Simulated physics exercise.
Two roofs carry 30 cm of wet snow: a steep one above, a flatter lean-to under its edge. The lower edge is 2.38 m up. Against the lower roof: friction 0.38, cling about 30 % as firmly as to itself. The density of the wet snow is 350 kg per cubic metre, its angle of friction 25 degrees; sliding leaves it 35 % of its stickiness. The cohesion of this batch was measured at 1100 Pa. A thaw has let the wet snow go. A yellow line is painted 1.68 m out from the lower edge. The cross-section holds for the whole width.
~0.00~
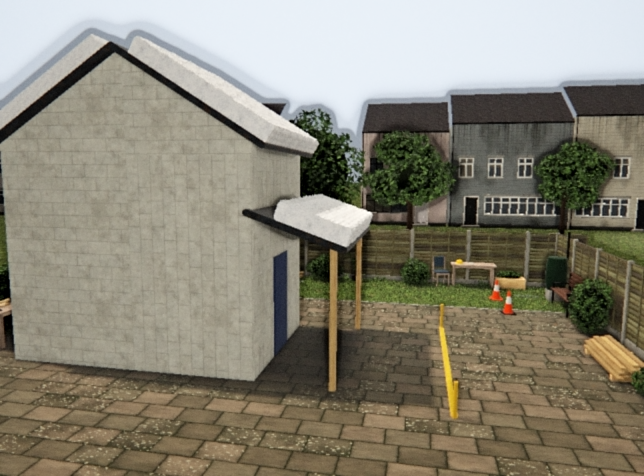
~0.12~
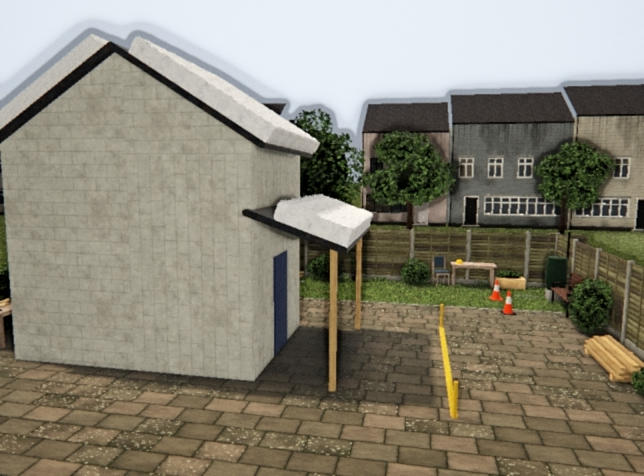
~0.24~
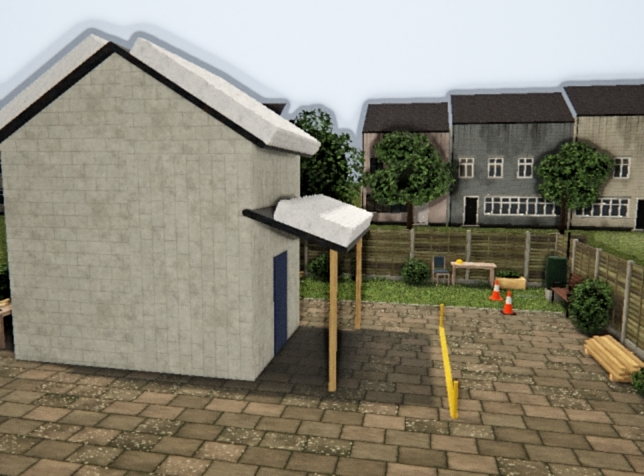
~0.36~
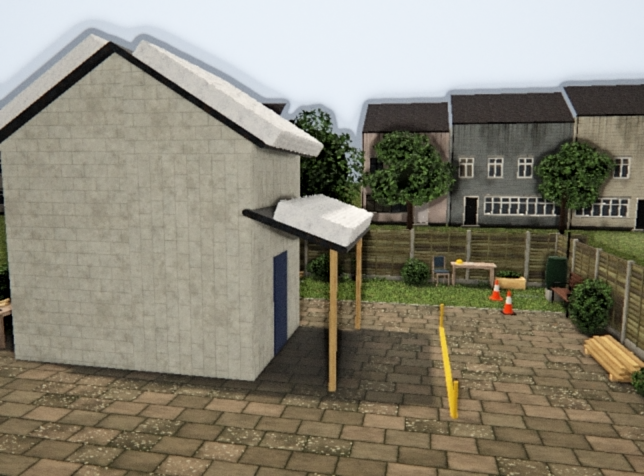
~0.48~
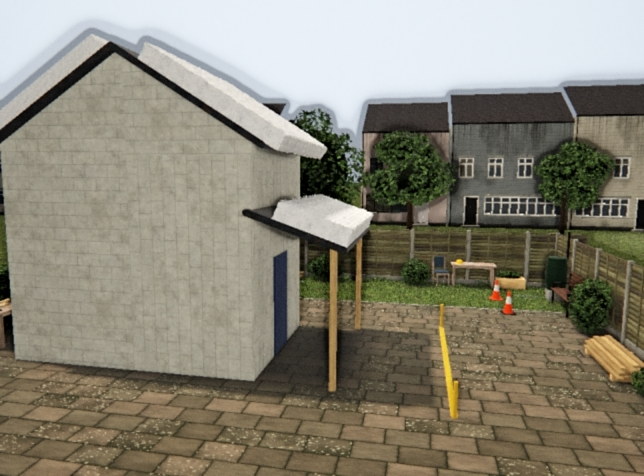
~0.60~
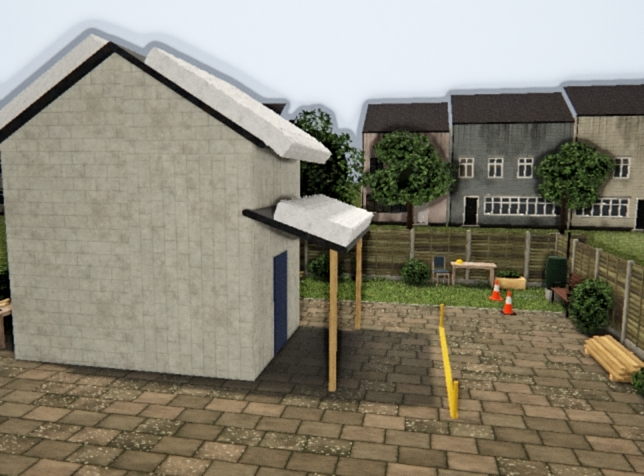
Wet snow on the steep upper roof slides slowly right, poking out past the roof's edge.
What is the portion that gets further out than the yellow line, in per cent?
About 40 %.
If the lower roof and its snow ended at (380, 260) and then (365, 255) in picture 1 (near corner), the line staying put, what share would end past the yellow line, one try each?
In turn about 40 %, 35 %.
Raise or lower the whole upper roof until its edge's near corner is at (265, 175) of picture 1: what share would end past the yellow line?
Then about 14 %.
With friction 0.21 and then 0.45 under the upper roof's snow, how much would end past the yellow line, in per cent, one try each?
In that order: 45 %, 16 %.
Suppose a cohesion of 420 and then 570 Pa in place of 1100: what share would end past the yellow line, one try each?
In that order: 50 %, 45 %.
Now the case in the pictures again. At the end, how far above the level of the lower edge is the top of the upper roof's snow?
About 0.7 m.
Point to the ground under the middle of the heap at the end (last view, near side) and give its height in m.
Around (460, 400); it stands about 0.5 m.
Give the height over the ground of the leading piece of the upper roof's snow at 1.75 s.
About 1.8 m.
After 1.13 s, none is below the lower edge and 0 % is past the line.
After 1.75 s, 8 % is below the lower edge and 0 % is past the line.
After 2.38 s, 75 % is below the lower edge and 20 % is past the line.
After 3.00 s, 78 % is below the lower edge and 40 % is past the line.
After 3.80 s, at the end, 78 % is below the lower edge and 40 % is past the line.
